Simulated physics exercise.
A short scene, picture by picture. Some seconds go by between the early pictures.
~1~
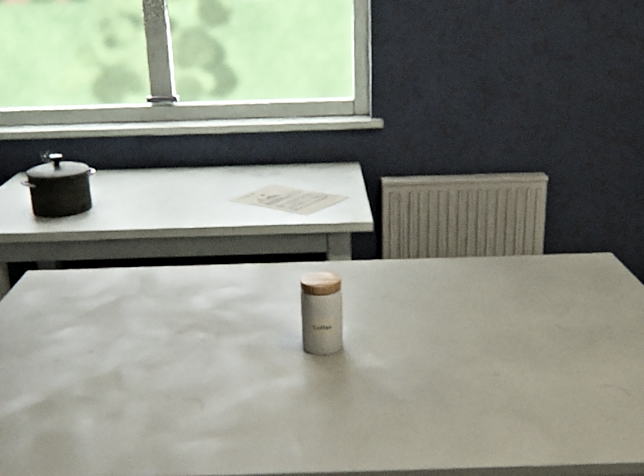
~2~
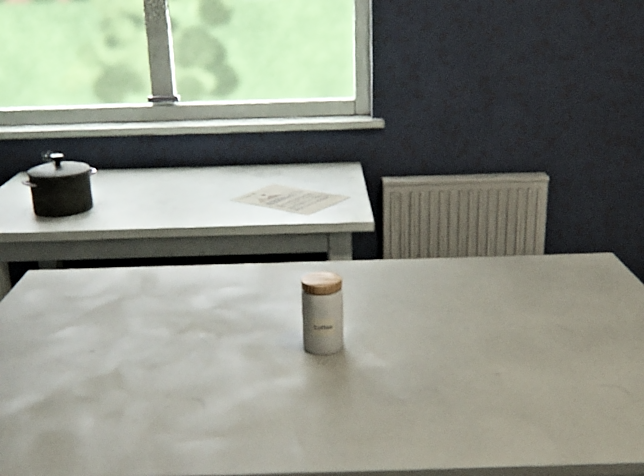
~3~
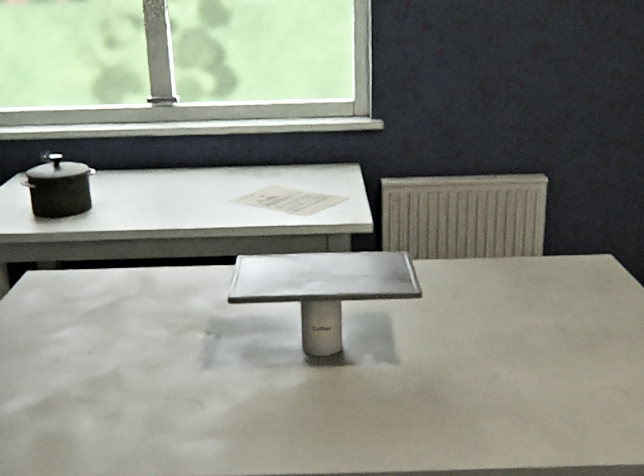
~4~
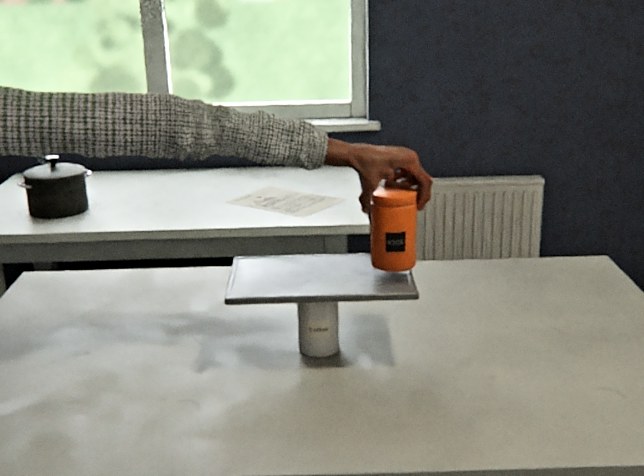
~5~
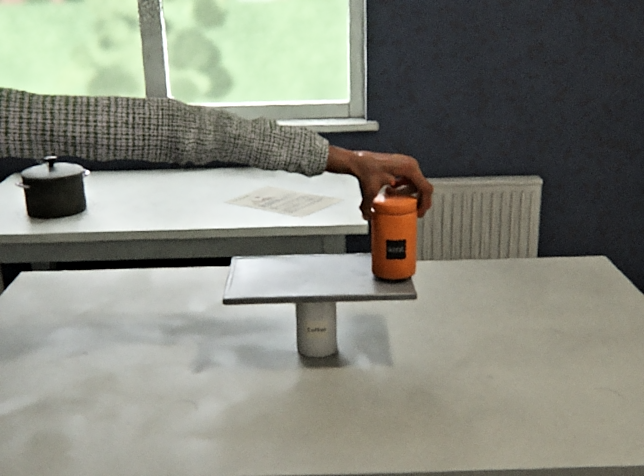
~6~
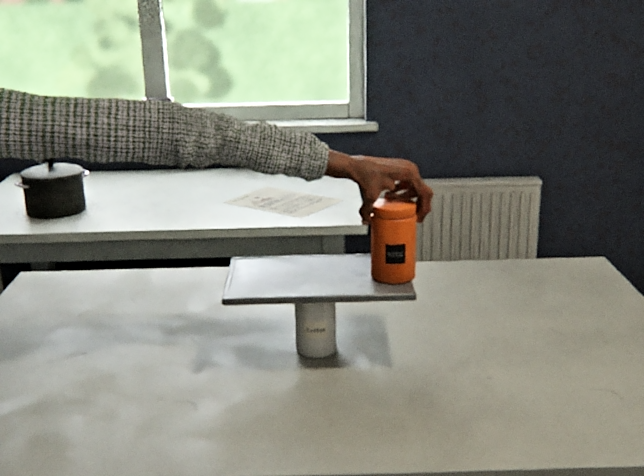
A hand lowers an orange jar onto the right end of a grey lid.
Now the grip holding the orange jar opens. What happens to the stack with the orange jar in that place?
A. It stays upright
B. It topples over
Answer: B.
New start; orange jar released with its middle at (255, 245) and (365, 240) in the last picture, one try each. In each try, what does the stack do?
First release - toppled; second release - toppled.
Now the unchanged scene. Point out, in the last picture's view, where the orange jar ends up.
End position: Approximately (468, 336).
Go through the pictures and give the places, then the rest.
In the first picture, the last thing is not in view yet.
In the second picture, the last thing is not in view yet.
In the third picture, the last thing is not in view yet; grey lid (324, 276).
The fourth picture shows still above its spot; orange jar (394, 228); grey lid (321, 277).
The fifth picture shows still above its spot; orange jar (394, 236); grey lid (319, 277).
The sixth picture shows in place under the hand; orange jar (393, 240); grey lid (318, 278).
Then, 0.30 s past the last view, orange jar now fallen; grey lid rocked 37° from its first pose.
Then, 0.40 s past the last view, grey lid rocked 64° from its first pose.
Then, 0.50 s past the last view, grey lid rocked 68° from its first pose.
Then, 0.80 s past the last view, grey lid rocked 40° from its first pose.
Finally, fallen, grey lid and orange jar; white jar still in place. Final places as the last picture's camera would see them, orange jar near (468, 336). The stack loses its balance.
